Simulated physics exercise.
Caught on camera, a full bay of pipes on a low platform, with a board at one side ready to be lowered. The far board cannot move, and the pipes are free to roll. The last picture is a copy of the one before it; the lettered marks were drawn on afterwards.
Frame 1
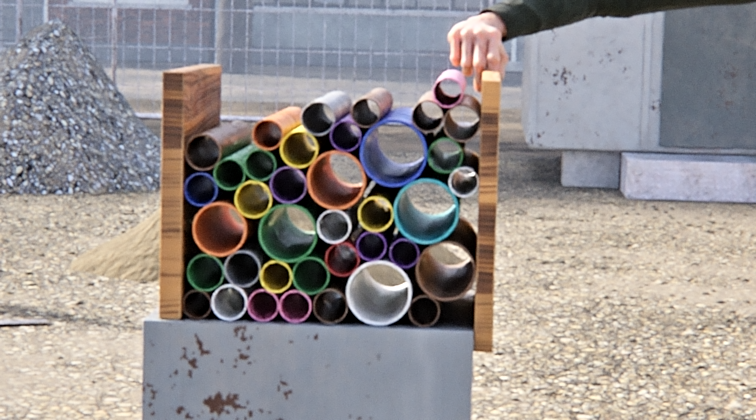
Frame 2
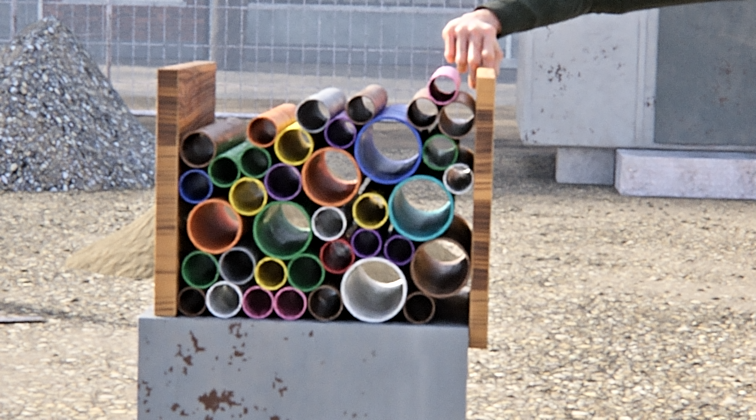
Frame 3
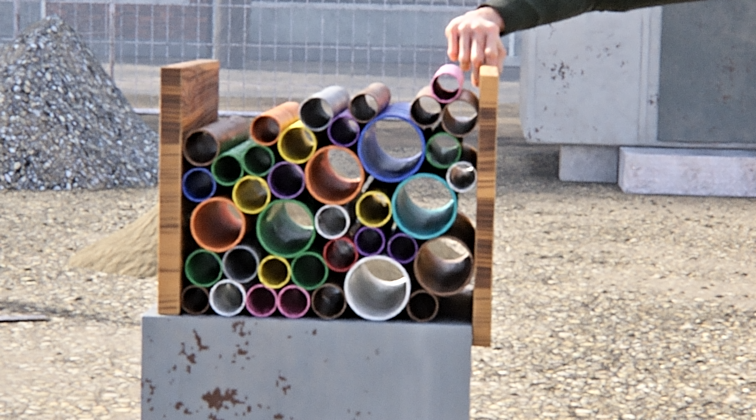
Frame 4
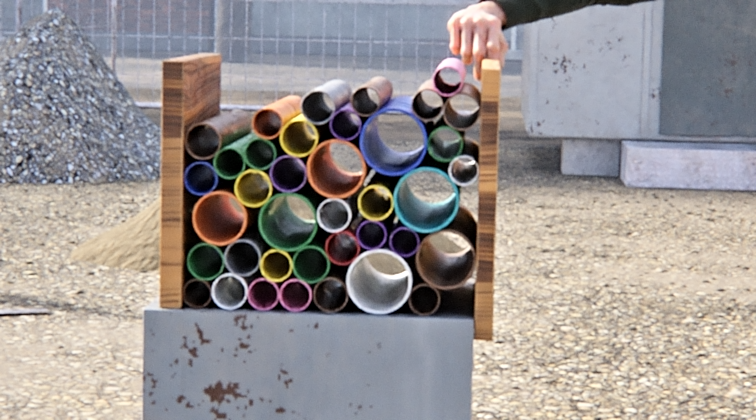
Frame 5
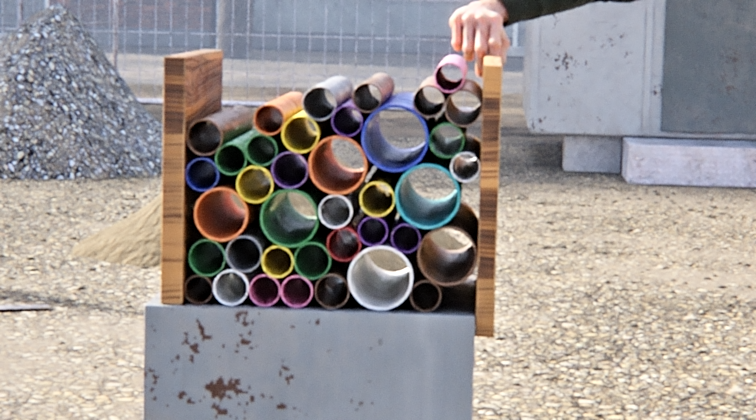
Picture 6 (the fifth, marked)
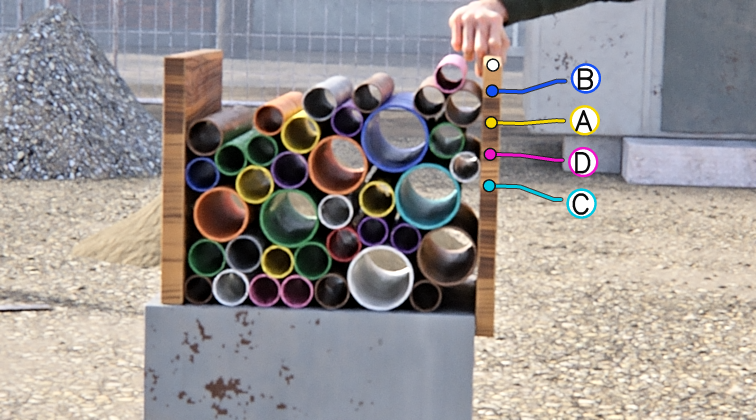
A hand stays on the right board beside colourful stacked pipes, with almost nothing moving.
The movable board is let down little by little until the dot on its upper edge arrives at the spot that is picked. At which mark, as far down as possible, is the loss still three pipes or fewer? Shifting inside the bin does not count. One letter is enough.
Slide it to C.
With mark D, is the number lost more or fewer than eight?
Fewer than eight.
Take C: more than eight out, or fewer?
Fewer than eight.
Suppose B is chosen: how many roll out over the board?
The count is none.
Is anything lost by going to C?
At C: Yes.
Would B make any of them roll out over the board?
No, at B.
On the marked copy, A at (491, 122); B at (492, 91); C at (489, 186); D at (490, 154); the white dot at (493, 65).
Following C. Soon after the start, top of the board (482, 121).
Later, top of the board (480, 184).
In the end, top of the board (480, 185), two out over the board.
As for the rest, A none out over the board; B none out over the board; D none out over the board.
